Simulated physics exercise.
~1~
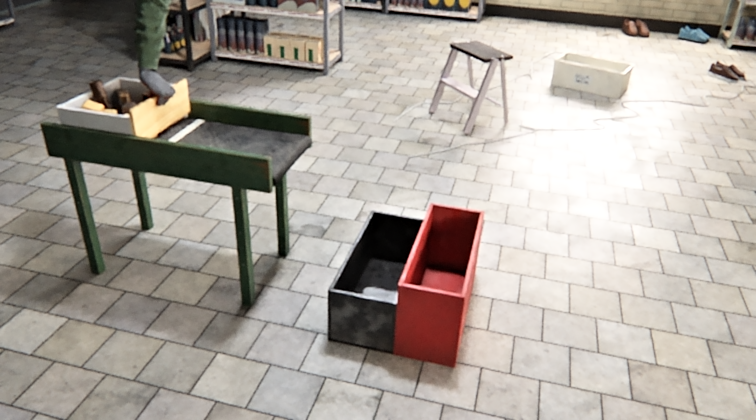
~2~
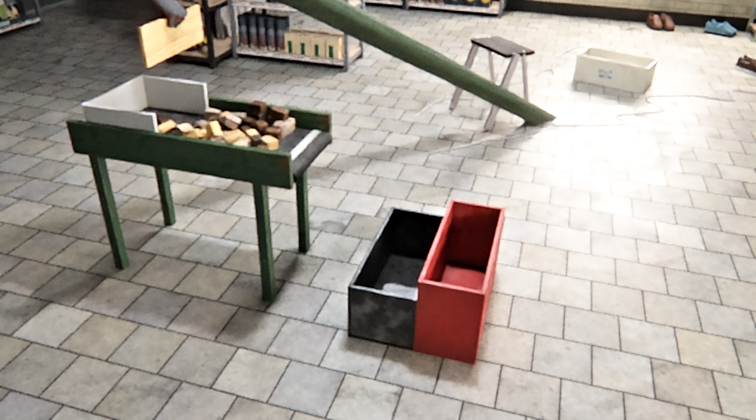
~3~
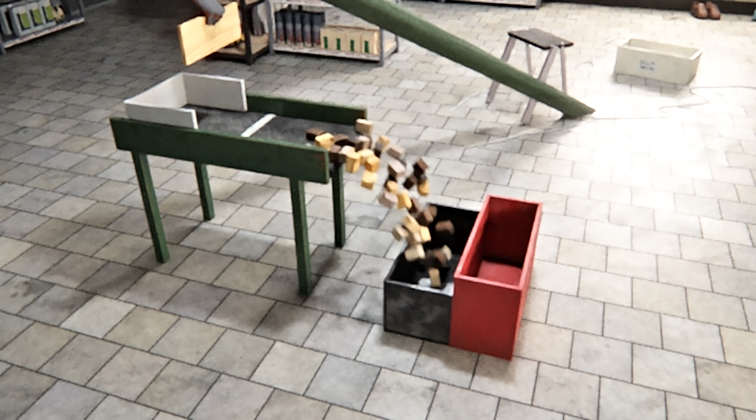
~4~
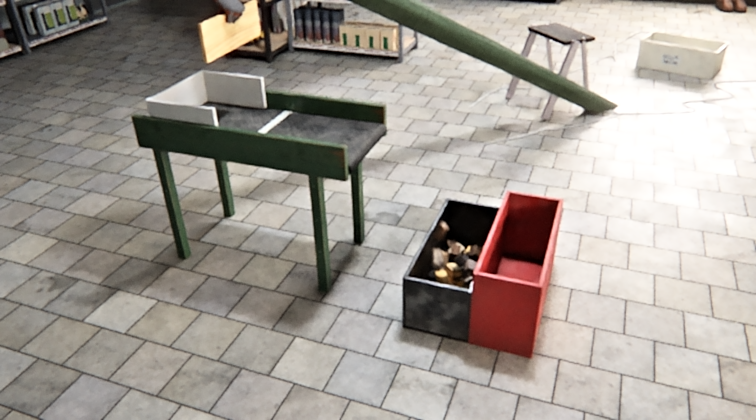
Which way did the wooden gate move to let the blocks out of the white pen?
The gate moved up, clear of the belt, and the blocks were carried out of the pen.
A green-sided belt carried a pile of wooden blocks out of a white pen once the wooden gate rose, and they tumbled off the far end into the black bin, leaving the red tub beyond it empty.
